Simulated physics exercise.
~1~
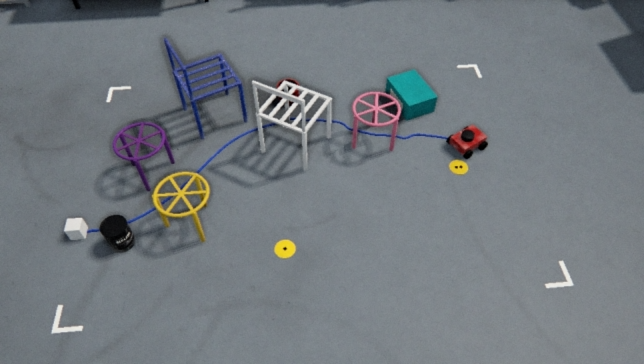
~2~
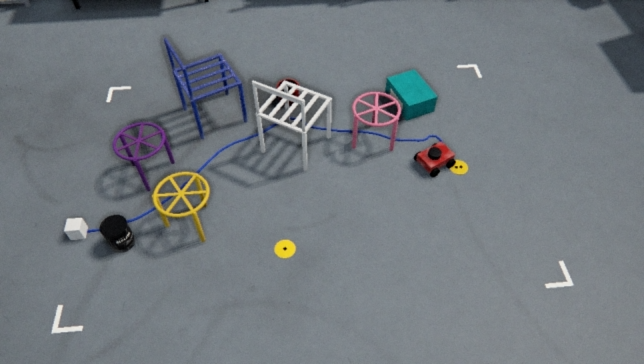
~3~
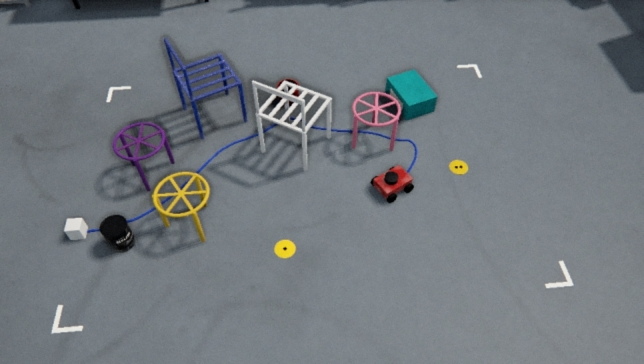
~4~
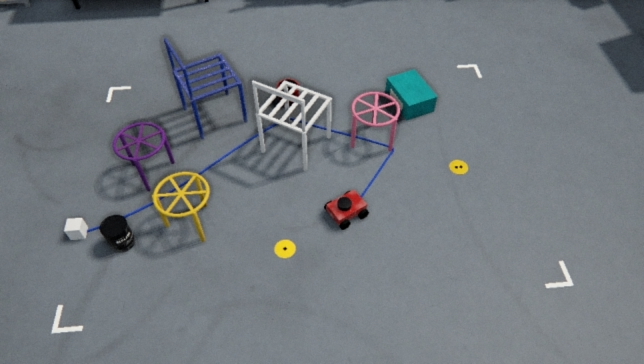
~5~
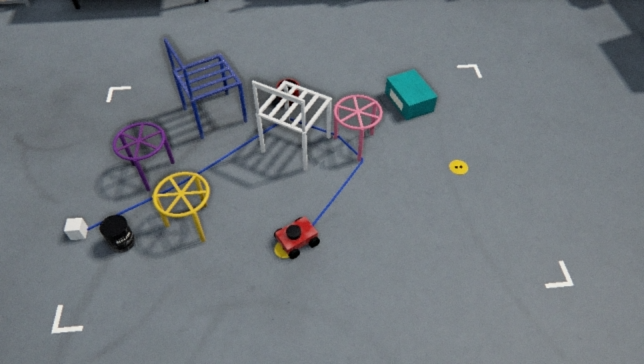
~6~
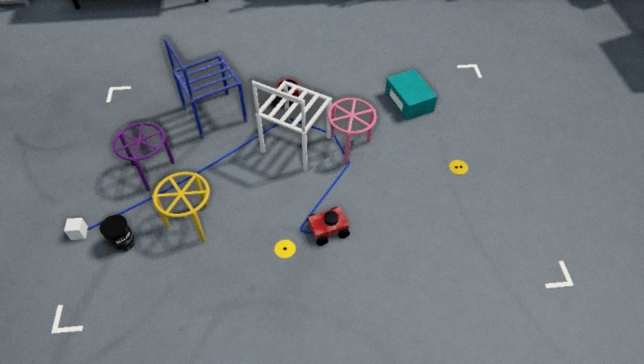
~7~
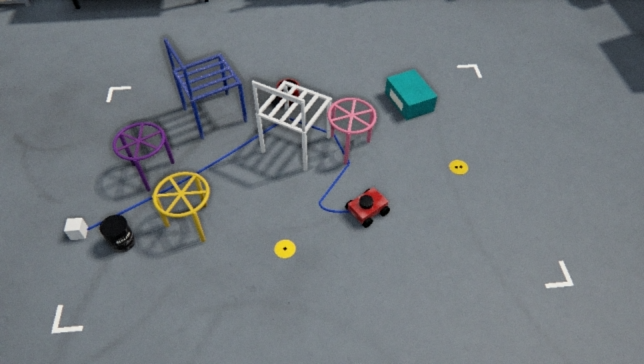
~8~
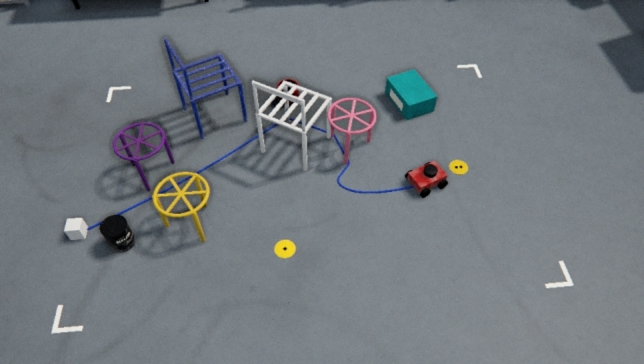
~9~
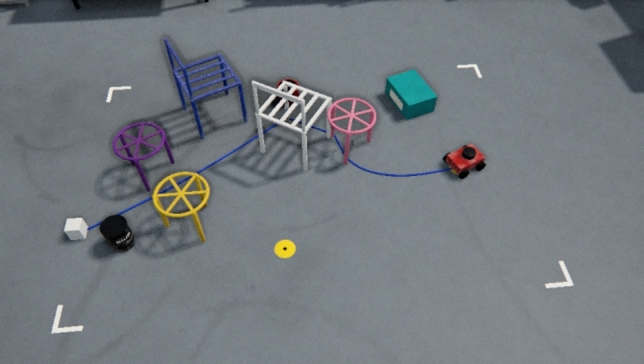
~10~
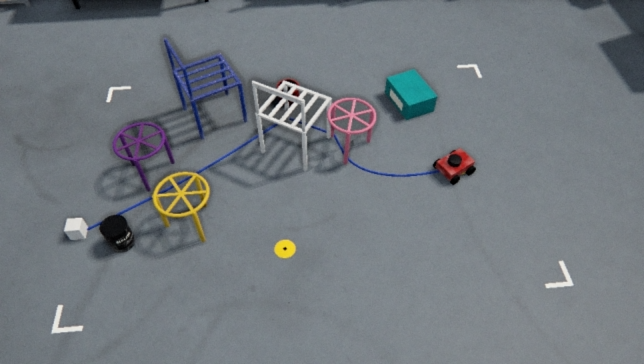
In this clip, a small red cart trailing a blue lead drives down and left among stools and chairs to a yellow mark, the lead tightening and dragging the pink stool slightly left, then returns right to the other mark and stops, the stool still displaced.
